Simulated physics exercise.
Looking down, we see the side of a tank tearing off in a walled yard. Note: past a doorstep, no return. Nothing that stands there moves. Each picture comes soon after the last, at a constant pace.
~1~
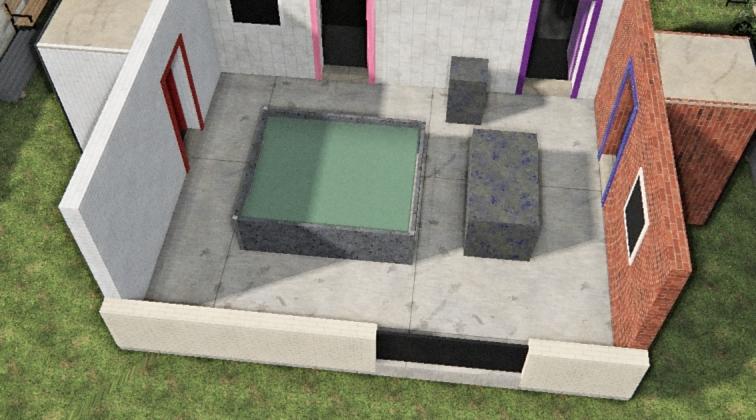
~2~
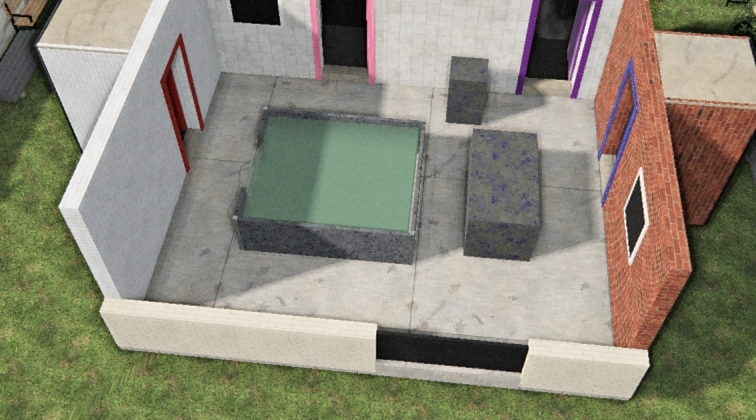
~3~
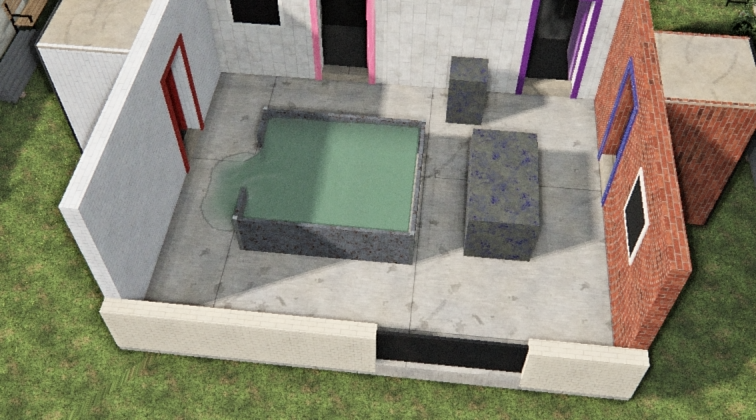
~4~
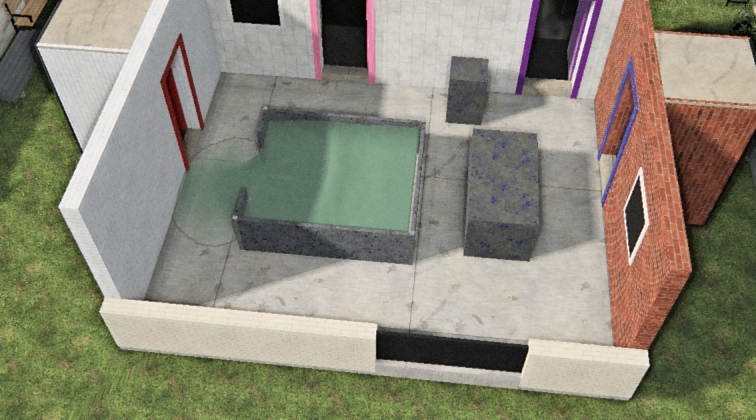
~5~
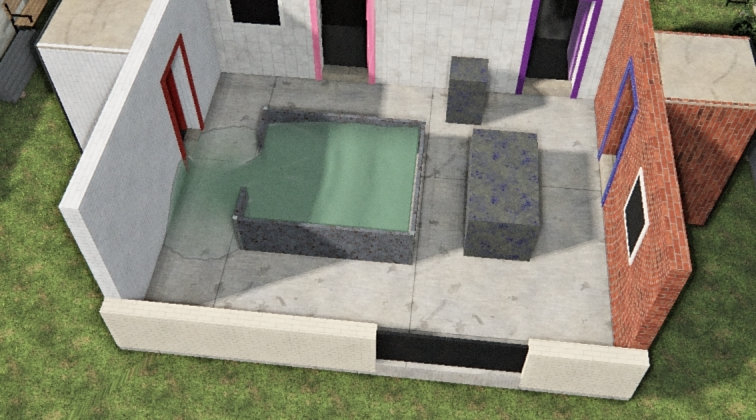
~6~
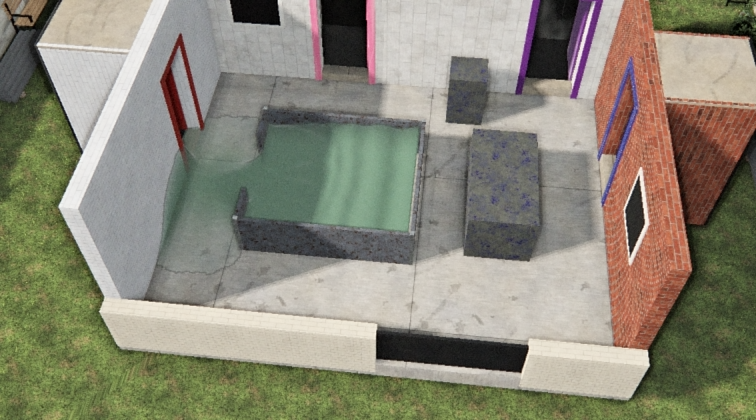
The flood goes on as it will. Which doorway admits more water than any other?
The red doorway.
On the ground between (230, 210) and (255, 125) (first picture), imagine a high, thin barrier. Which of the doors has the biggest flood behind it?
I'd point to the door marked red.
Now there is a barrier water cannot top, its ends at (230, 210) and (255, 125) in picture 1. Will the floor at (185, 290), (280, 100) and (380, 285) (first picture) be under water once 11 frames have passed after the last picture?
Going through them in order, I get inundated, inundated and high and dry.
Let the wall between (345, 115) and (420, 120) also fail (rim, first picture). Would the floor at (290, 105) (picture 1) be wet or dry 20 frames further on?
There: Covered.
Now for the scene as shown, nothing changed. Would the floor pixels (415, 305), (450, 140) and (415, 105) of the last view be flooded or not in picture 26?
Taking them in turn: Drenched, not wetted, drenched.
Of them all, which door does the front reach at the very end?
That one is the one in blue.
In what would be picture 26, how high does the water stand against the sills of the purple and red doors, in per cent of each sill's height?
In turn 0 and 400 per cent.
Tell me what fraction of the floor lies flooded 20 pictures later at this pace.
About 55 %.
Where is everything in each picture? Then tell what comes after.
The first picture shows still water in the water tank at (334, 171).
In the second picture, water pours out at (257, 181) and has run to a hidden place.
In the third picture, water pours out at (257, 183) and has run to (207, 212).
In the fourth picture, the front is at (175, 209), out from the gap at (257, 183).
In the fifth picture, the front is at (181, 150), out from the gap at (257, 183).
In the sixth picture, water pours out at (257, 183) and has run to (158, 260).
A moment on, water covers 15 % of the floor; purple door not reached, red door a lot in, blue door not reached, pink door not reached.
Next, water covers 25 % of the floor; purple door not reached, red door a lot in, blue door not reached, pink door not reached.
Then, water covers 55 % of the floor; purple door not reached, red door a lot in, blue door not reached, pink door wet at the sill, nothing in.
Later, water covers 90 % of the floor; purple door wet at the sill, nothing in, red door a lot in, blue door wet at the sill, nothing in, pink door wet at the sill, nothing in.
In the end, water covers 100 % of the floor; purple door wet at the sill, nothing in, red door a lot in, blue door wet at the sill, nothing in, pink door wet at the sill, nothing in; the red door has let in the most.
